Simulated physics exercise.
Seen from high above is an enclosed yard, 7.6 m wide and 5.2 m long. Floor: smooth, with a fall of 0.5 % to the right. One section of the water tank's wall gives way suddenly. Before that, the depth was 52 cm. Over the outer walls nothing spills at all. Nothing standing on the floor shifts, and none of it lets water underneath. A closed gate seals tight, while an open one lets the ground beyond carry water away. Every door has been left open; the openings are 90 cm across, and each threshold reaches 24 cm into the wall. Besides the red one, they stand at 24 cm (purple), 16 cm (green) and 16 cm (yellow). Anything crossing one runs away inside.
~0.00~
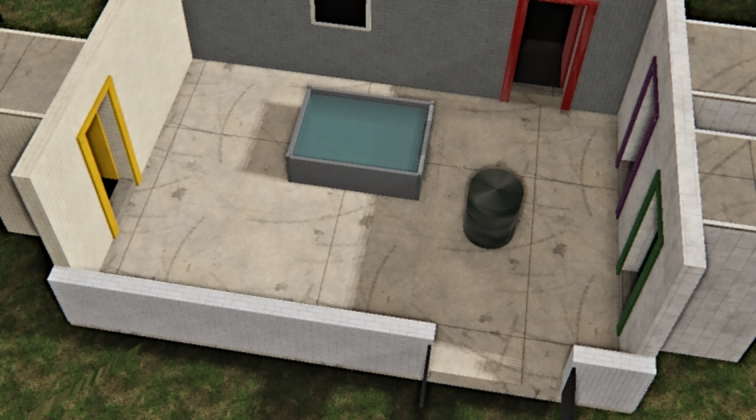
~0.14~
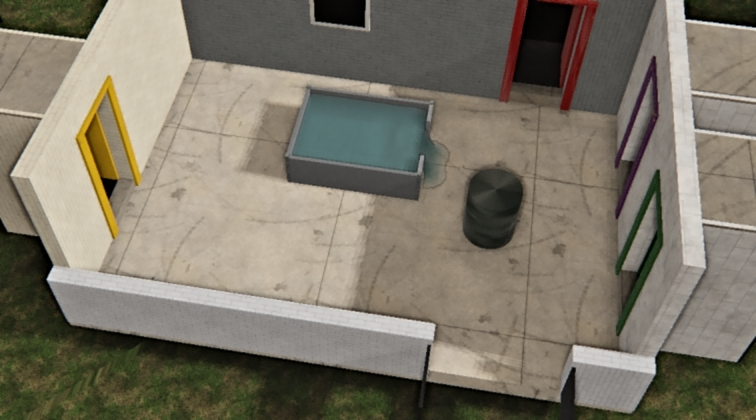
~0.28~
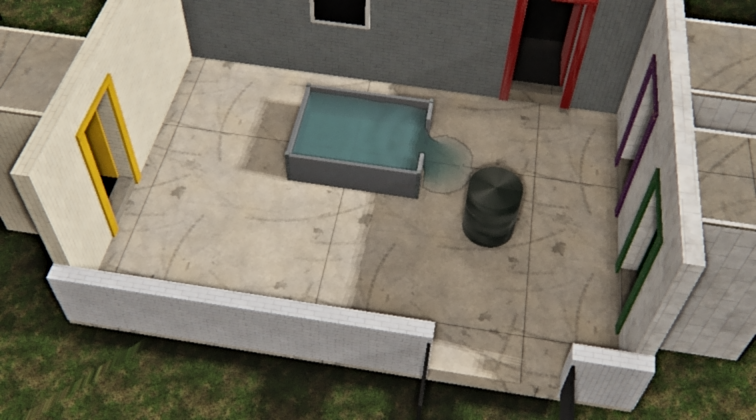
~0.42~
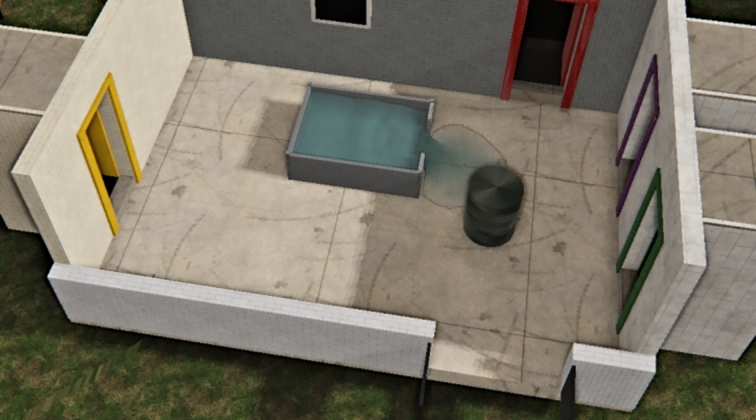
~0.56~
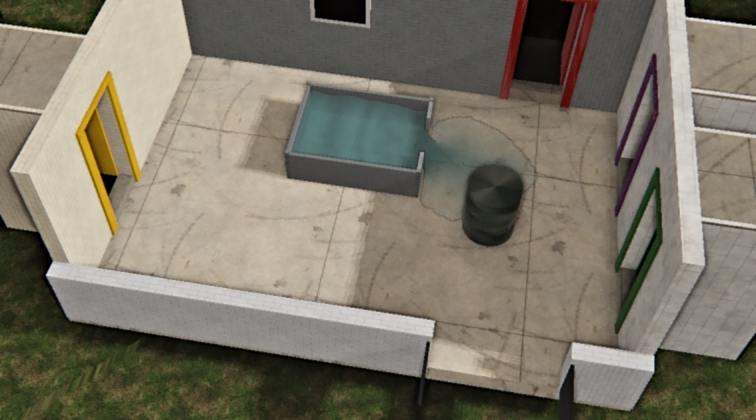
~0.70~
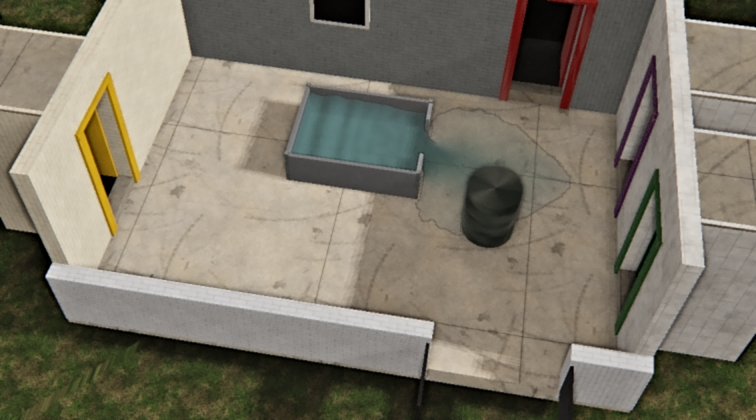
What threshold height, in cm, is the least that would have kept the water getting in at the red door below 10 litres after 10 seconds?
The least height is about 10 cm.
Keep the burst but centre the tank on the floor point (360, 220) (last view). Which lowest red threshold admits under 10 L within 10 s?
You'd need some 6.0 cm.
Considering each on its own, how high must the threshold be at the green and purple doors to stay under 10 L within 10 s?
About 5.5 cm at green and 19 cm at purple.
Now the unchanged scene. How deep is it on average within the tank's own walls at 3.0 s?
Around 26 cm deep on average.
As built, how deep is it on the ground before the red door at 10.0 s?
About 7.0 centimetres.
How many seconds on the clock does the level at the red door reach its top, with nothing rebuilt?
Peak time: Around 3.6 s.
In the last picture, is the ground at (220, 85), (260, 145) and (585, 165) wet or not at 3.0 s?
One by one: Clear, clear, drenched.
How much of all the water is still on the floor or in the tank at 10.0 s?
Around 86 percent is still there.
After 1.4 s water covers 20 % of the floor, deepest (30 cm) near (427, 165); 5 cm at the red door, 0 litres in over its 24 cm threshold.
After 3.0 s water covers 30 % of the floor, deepest (22 cm) near (615, 201); 9 cm at the red door, 0 litres in over its 24 cm threshold.
After 10.0 s water covers 75 % of the floor, deepest (9 cm) near (603, 381); 7 cm at the red door, 0 litres in over its 24 cm threshold.
At the red door as built, the water arrived by 1.3 s and peaked near 13 cm at 3.6 s.
Run again over the same 10 s with other heights there, 21 litres in over 8.5 cm, 3 litres over 11.5 cm. The limit of 10 litres is kept from about 10 cm up.
